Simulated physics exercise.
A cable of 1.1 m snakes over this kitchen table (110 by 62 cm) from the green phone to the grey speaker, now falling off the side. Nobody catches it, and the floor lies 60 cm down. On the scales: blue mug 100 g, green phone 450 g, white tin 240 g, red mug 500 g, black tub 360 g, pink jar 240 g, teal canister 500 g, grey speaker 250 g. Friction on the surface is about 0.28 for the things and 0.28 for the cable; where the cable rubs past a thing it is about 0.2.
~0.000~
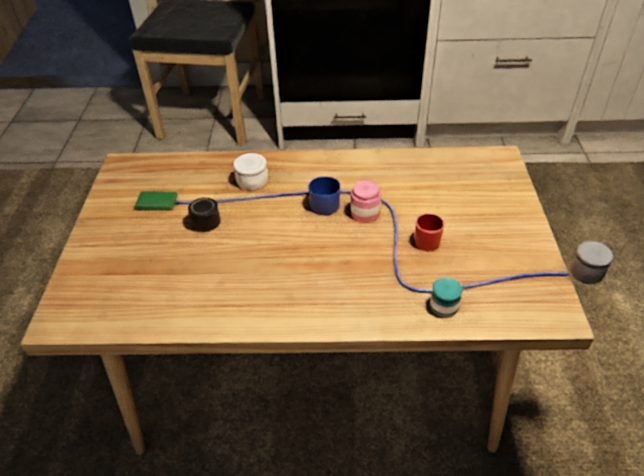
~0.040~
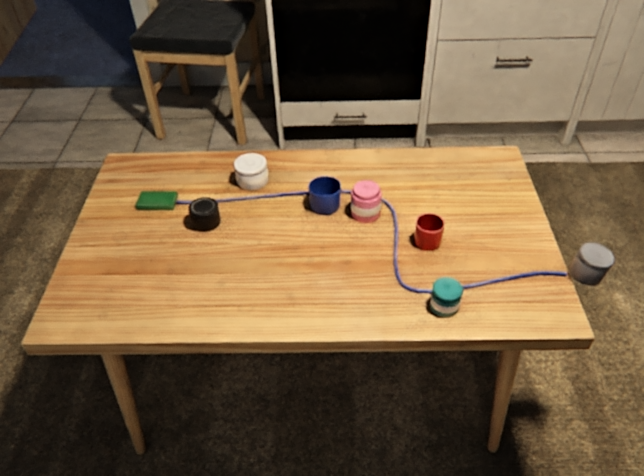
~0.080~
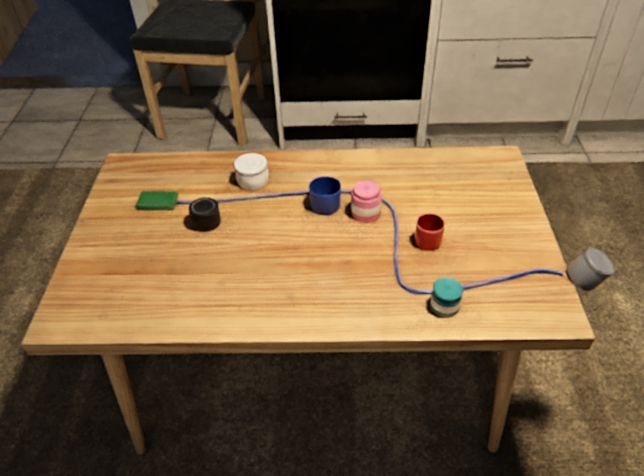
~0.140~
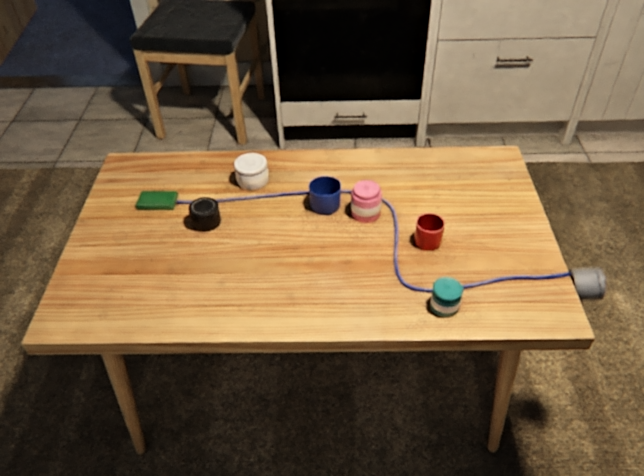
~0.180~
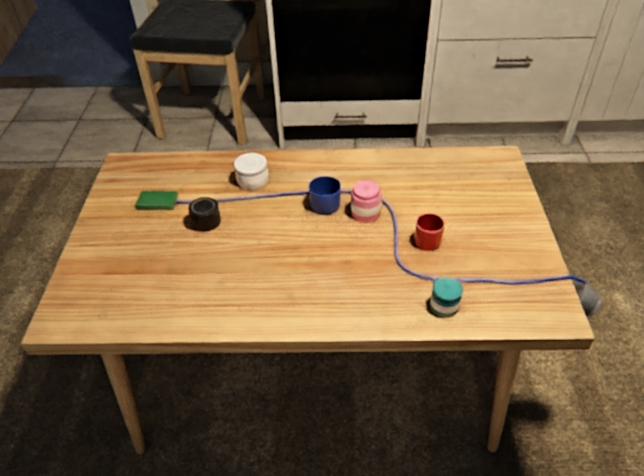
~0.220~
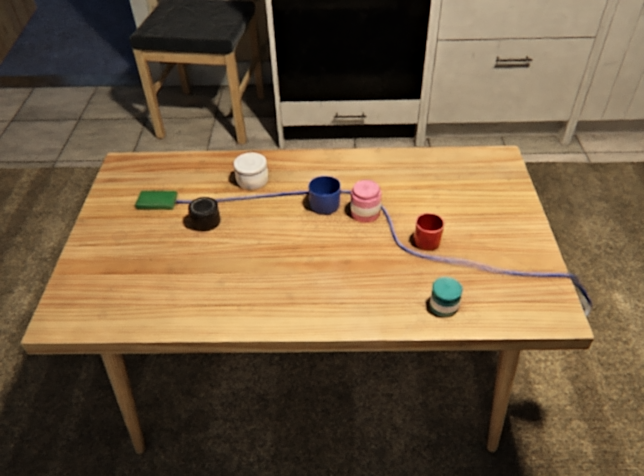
On a wooden kitchen table, a blue cable wound among several mugs and jars as the grey object tied to it tipped and dropped past the right edge, drawing the cable's bend straighter.
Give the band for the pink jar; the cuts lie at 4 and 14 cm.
The pink jar slides into the middle band.
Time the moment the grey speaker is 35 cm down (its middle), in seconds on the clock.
About: 0.65 s.
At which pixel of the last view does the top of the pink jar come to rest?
Around (347, 216).
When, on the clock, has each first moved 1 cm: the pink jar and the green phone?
Pink jar 0.30 s, green phone 0.32 s.
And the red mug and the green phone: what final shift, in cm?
About: Red mug 4 cm, green phone 25 cm.
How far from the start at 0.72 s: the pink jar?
Pink jar 10 cm.
By 0.5 s, the cable's tail end at (193, 201); pink jar 8 cm off its start, blue mug 9 cm off its start, grey speaker over the edge.
By 0.7 s, the cable's tail end at (209, 206); pink jar 10 cm off its start, grey speaker over the edge, blue mug 11 cm off its start.
By 1.0 s, the cable's tail end at (210, 206); pink jar 10 cm off its start at (346, 216), blue mug 11 cm off its start at (314, 216), grey speaker over the edge.
By 1.2 s, the cable's tail end at (226, 206); pink jar 10 cm off its start, green phone 12 cm off its start, blue mug 11 cm off its start.
By 2.4 s, the cable's tail end at (277, 215); pink jar 10 cm off its start at (347, 216), green phone 25 cm off its start at (257, 208), grey speaker over the edge, blue mug 11 cm off its start at (314, 216).
